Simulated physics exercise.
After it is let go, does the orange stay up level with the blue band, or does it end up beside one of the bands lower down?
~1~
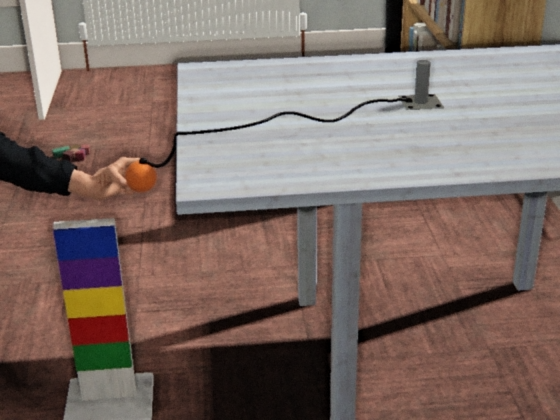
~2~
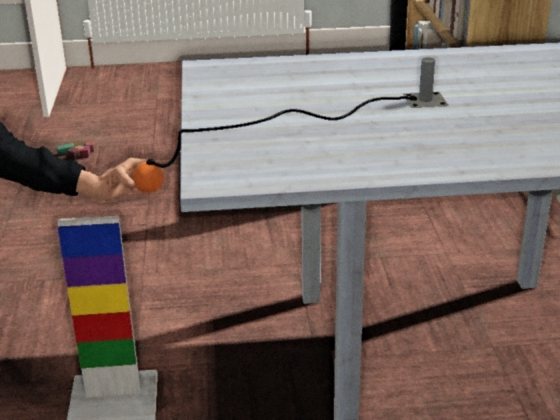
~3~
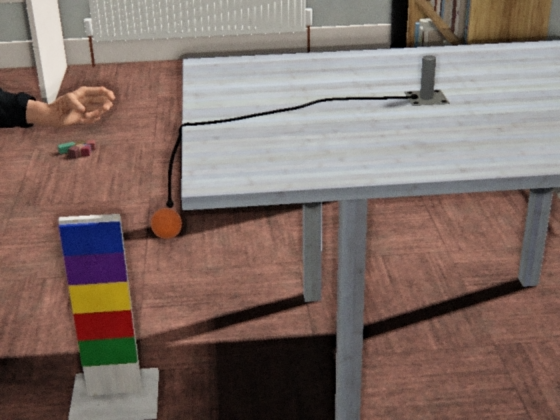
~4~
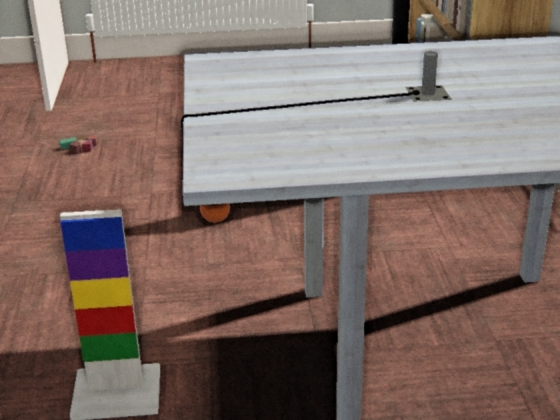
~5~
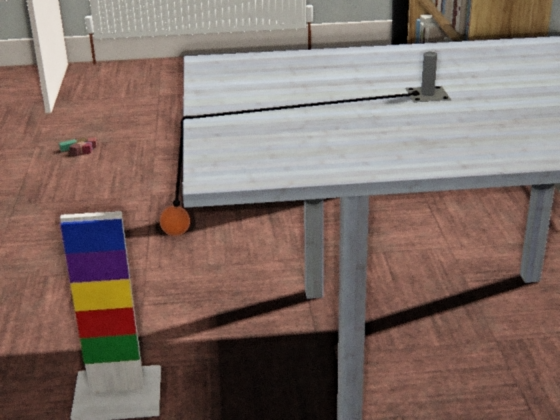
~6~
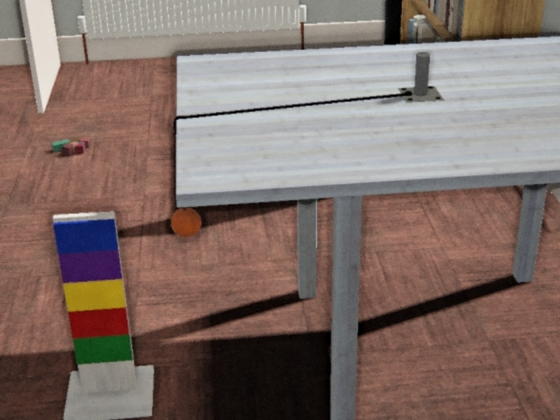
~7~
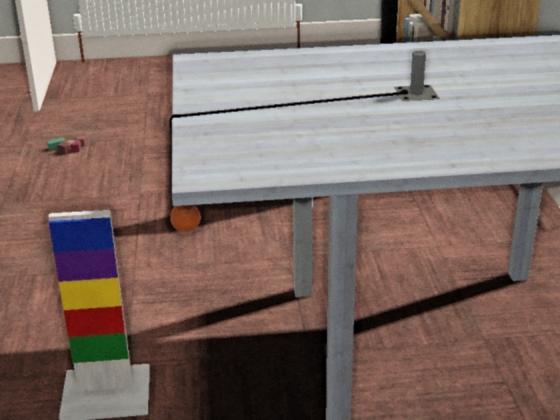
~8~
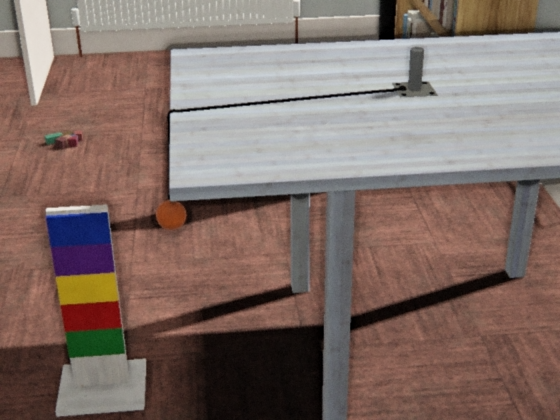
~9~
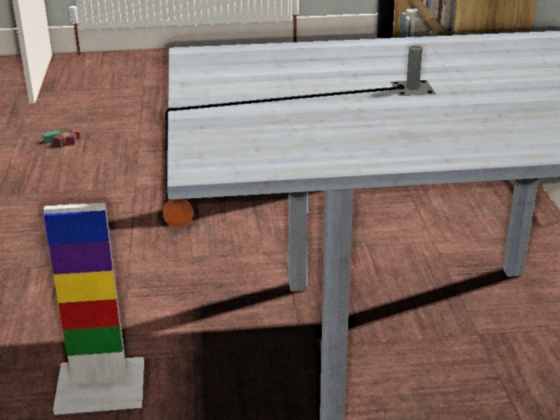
It stays up level with the blue band. The lead pulls straight and the orange hangs just below the desk's edge, above the height of the other bands.
